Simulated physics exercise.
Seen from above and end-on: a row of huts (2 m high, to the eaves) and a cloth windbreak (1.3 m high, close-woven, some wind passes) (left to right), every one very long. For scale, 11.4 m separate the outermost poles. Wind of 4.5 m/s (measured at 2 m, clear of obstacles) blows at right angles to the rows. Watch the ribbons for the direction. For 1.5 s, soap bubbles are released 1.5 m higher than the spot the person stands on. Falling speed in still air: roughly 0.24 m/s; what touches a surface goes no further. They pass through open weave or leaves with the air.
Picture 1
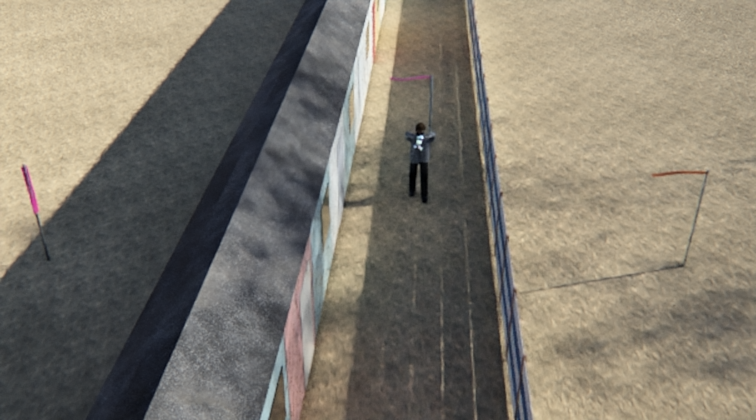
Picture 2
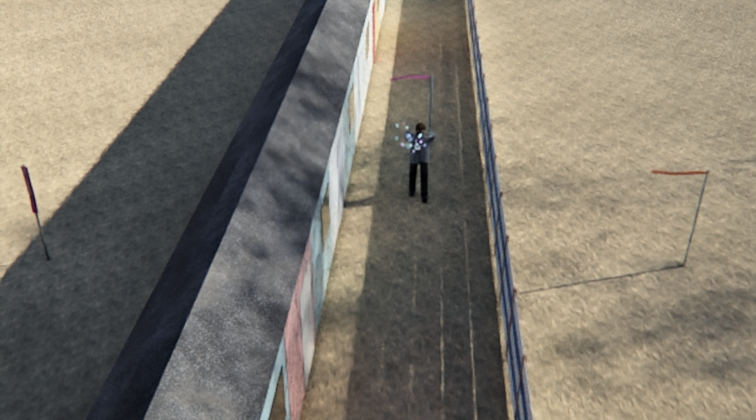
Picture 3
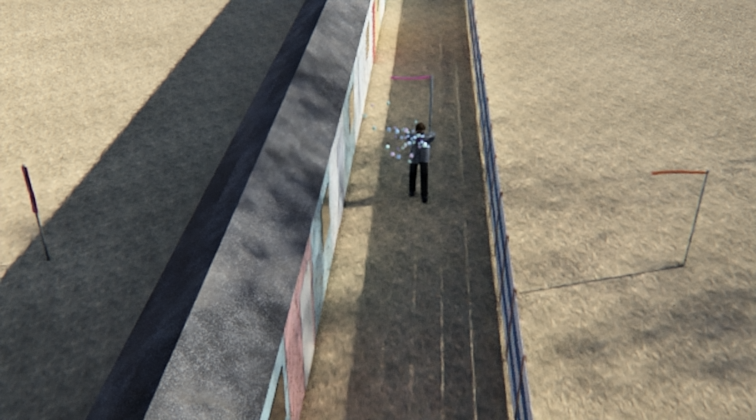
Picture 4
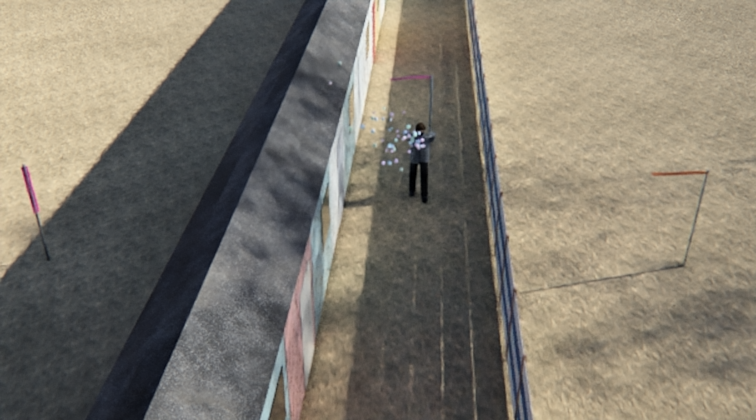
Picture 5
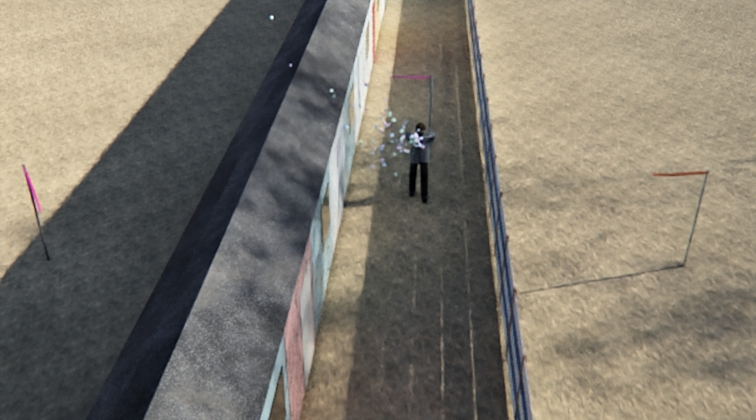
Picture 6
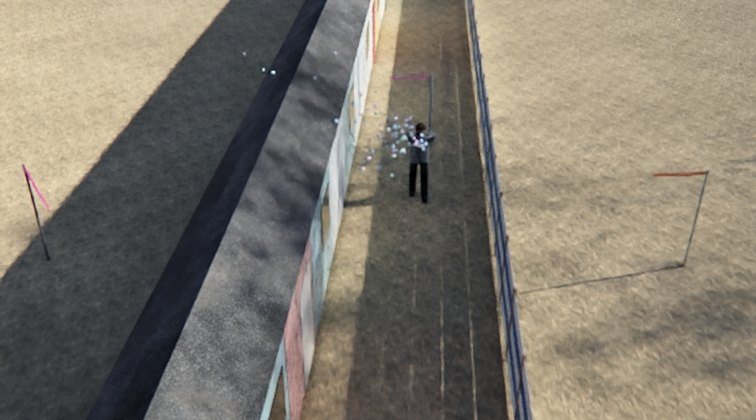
At first, a person in dark trousers stands between a long row of huts and a windbreak, a few pale bubbles close to the chest. Then more bubbles spread leftward in a loose cluster, and several drift over the roof while the right ribbon keeps streaming left.
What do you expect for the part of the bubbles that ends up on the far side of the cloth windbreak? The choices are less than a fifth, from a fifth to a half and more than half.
Beyond the cloth windbreak at the end: Less than a fifth.
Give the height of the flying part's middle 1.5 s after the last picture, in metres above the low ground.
About 2.8 m.
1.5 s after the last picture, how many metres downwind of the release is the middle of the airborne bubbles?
Roughly 2.0 m.
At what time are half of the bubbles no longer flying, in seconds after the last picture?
Near 7.0 s.
Then, 1.5 s after the last picture, 0 % is beyond the cloth windbreak; 12 % has touched down or left; the middle of what still flies is 2.8 m above the low ground, near (316, 78).
Then, 3.0 s after the last picture, 0 % is beyond the cloth windbreak; 23 % has touched down or left.
Then, 6.9 s after the last picture, 0 % is beyond the cloth windbreak; 48 % has touched down or left.
Then, 19.0 s after the last picture, 0 % is beyond the cloth windbreak; 94 % has touched down or left.
Then, 44.0 s after the last picture, 0 % is beyond the cloth windbreak; 100 % has touched down or left.
